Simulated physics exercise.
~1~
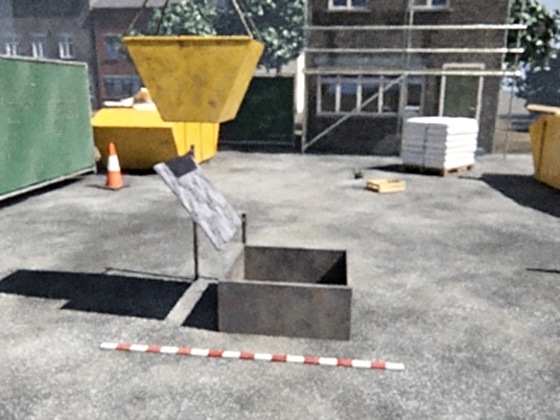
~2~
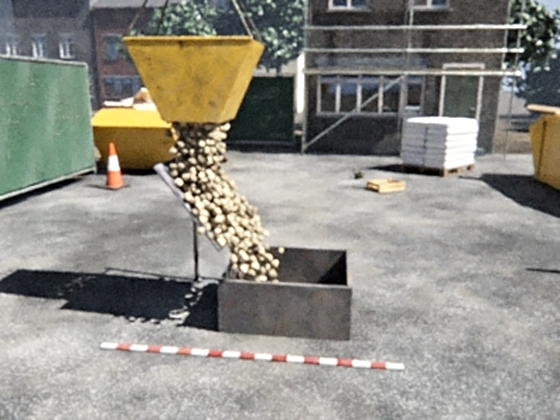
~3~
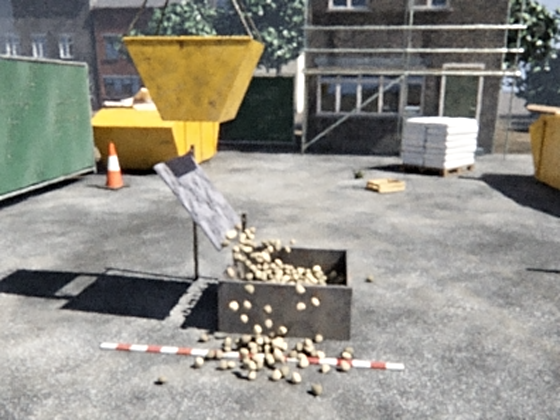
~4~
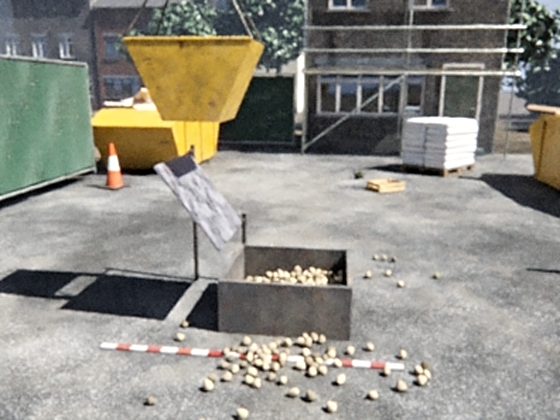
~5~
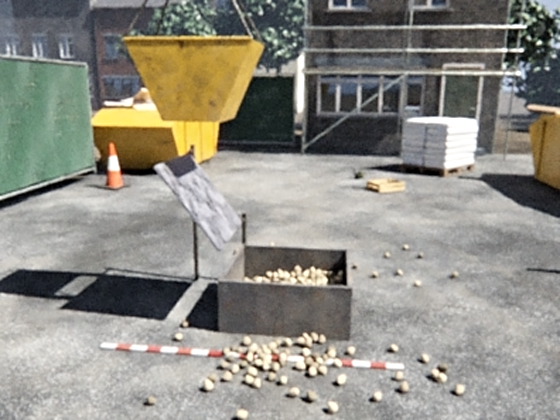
A yellow skip hangs from chains over a grey paved yard, seen from a fixed, slightly raised view, with a green container at left, an orange cone, another yellow skip behind and a scaffolded brick building beyond. Below it, a sloping grey plate stands beside an open, dark metal bin, with a red and white staff lying in front. Pale, rounded stones pour from the skip, strike the plate and slide rightward into the bin. Some spill over the front and scatter across the ground. Finally, most lie in the bin, while others rest around the staff and to the right.
